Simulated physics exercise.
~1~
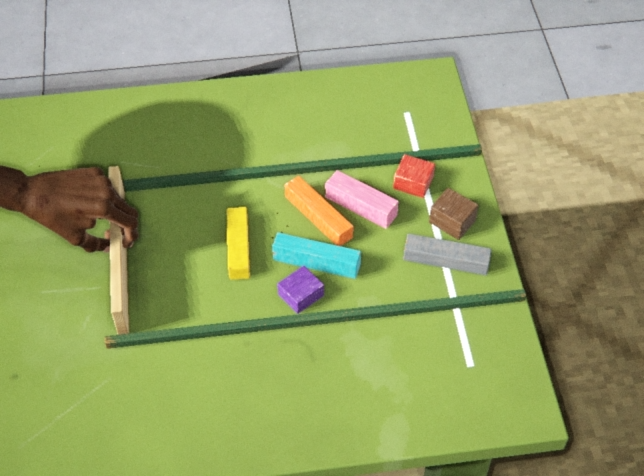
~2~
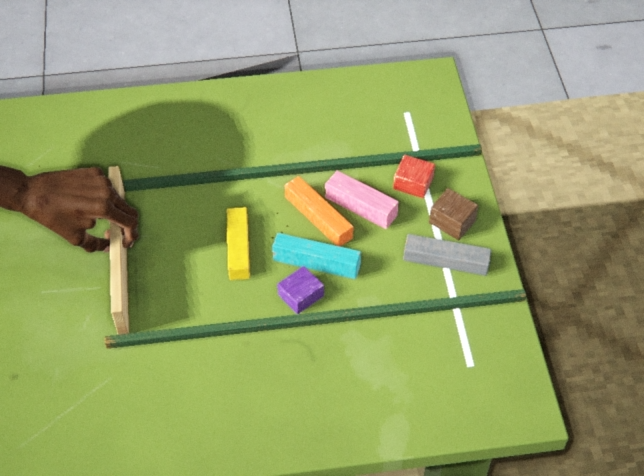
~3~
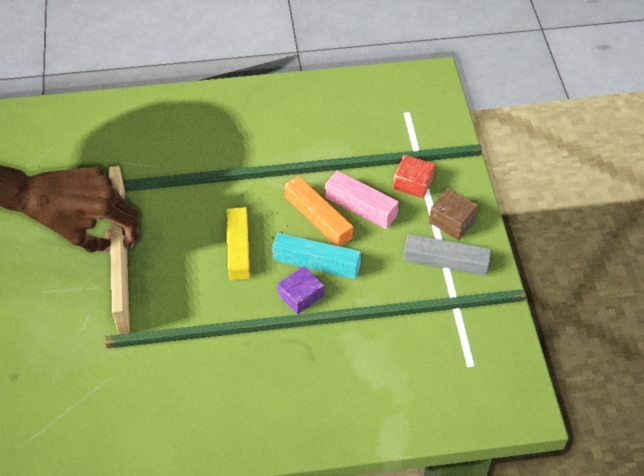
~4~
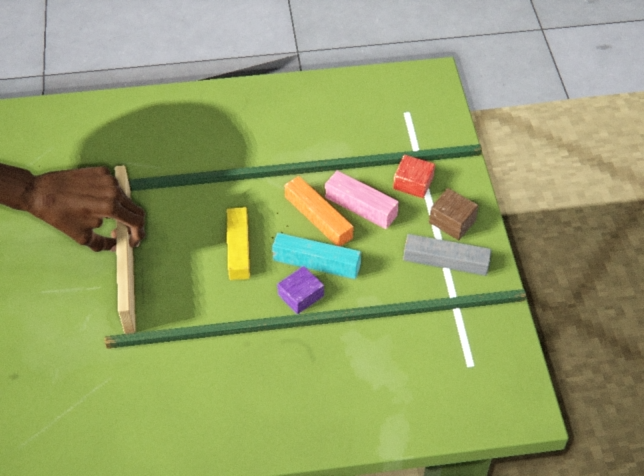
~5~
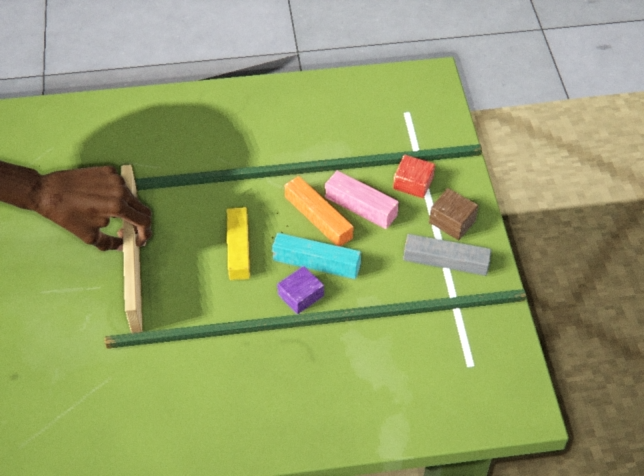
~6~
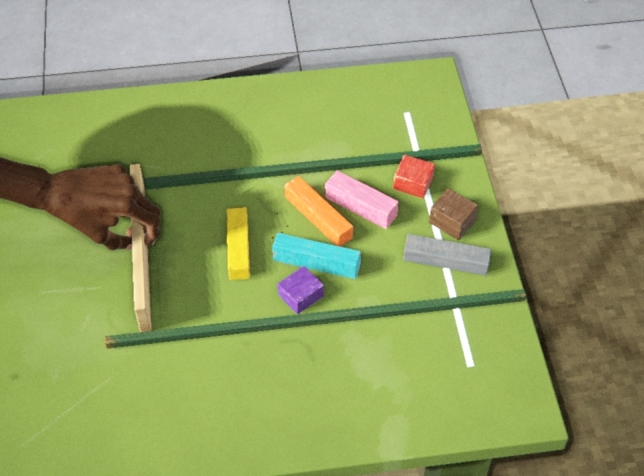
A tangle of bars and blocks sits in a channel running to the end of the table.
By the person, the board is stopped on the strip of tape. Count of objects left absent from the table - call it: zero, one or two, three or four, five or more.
My call is one or two.
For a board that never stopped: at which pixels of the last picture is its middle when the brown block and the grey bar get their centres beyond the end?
Roughly (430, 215); for the second one, roughly (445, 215).
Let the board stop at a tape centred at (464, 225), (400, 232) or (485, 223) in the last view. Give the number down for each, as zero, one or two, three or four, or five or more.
Result per tape, as listed: Three or four; none; at least five.
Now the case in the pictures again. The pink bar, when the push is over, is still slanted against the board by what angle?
Angle: Roughly 25 degrees.
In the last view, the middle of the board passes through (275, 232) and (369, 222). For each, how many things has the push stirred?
Moved so far: 3, later 7.
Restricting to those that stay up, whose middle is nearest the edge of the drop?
Red block.
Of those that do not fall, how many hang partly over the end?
It comes to 3.
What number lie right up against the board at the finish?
It ends up touching 3.
Soon after, none off yet; brown block at rest near (453, 214); grey bar at rest near (447, 255); red block at rest near (414, 177).
In the end, the number that fall off is one or two; gone, brown block.
